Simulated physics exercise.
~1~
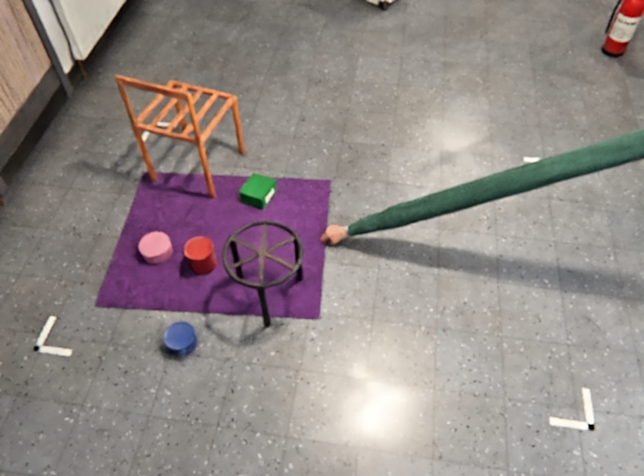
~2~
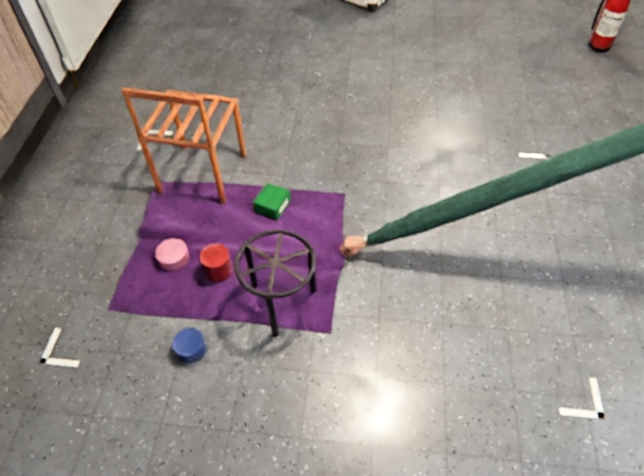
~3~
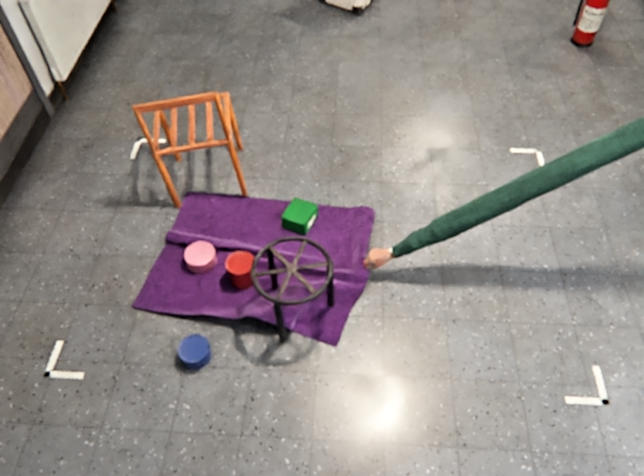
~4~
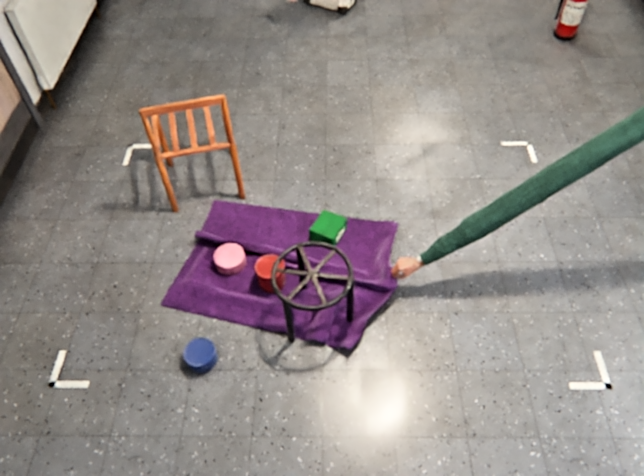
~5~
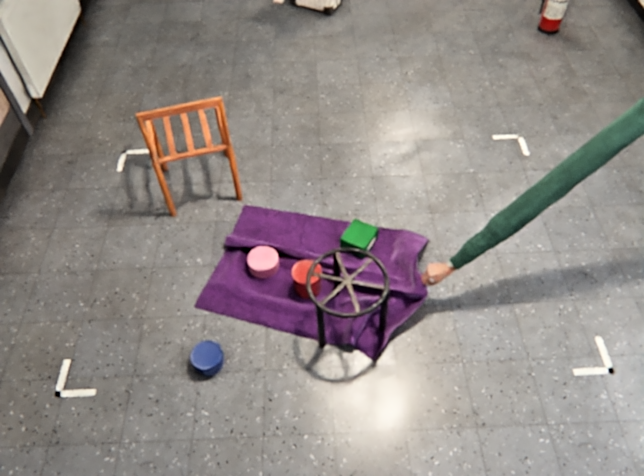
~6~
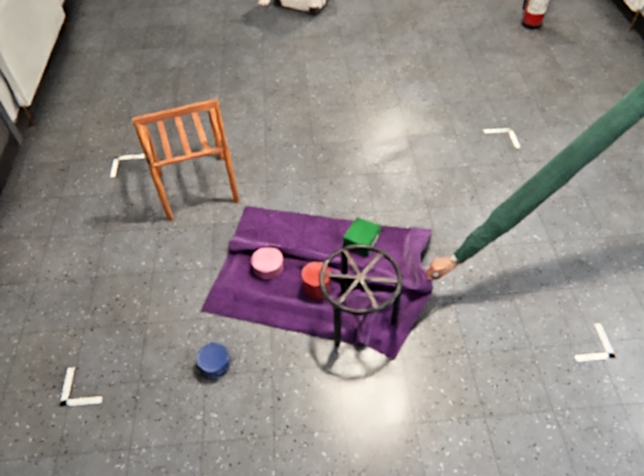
In the video, a hand in a green sleeve pulls a purple sheet rightward across a speckled floor, carrying the green carton, pink tub, red bin and black stool with it. The sheet ends wrinkled, while the orange chair and blue bin are left behind.
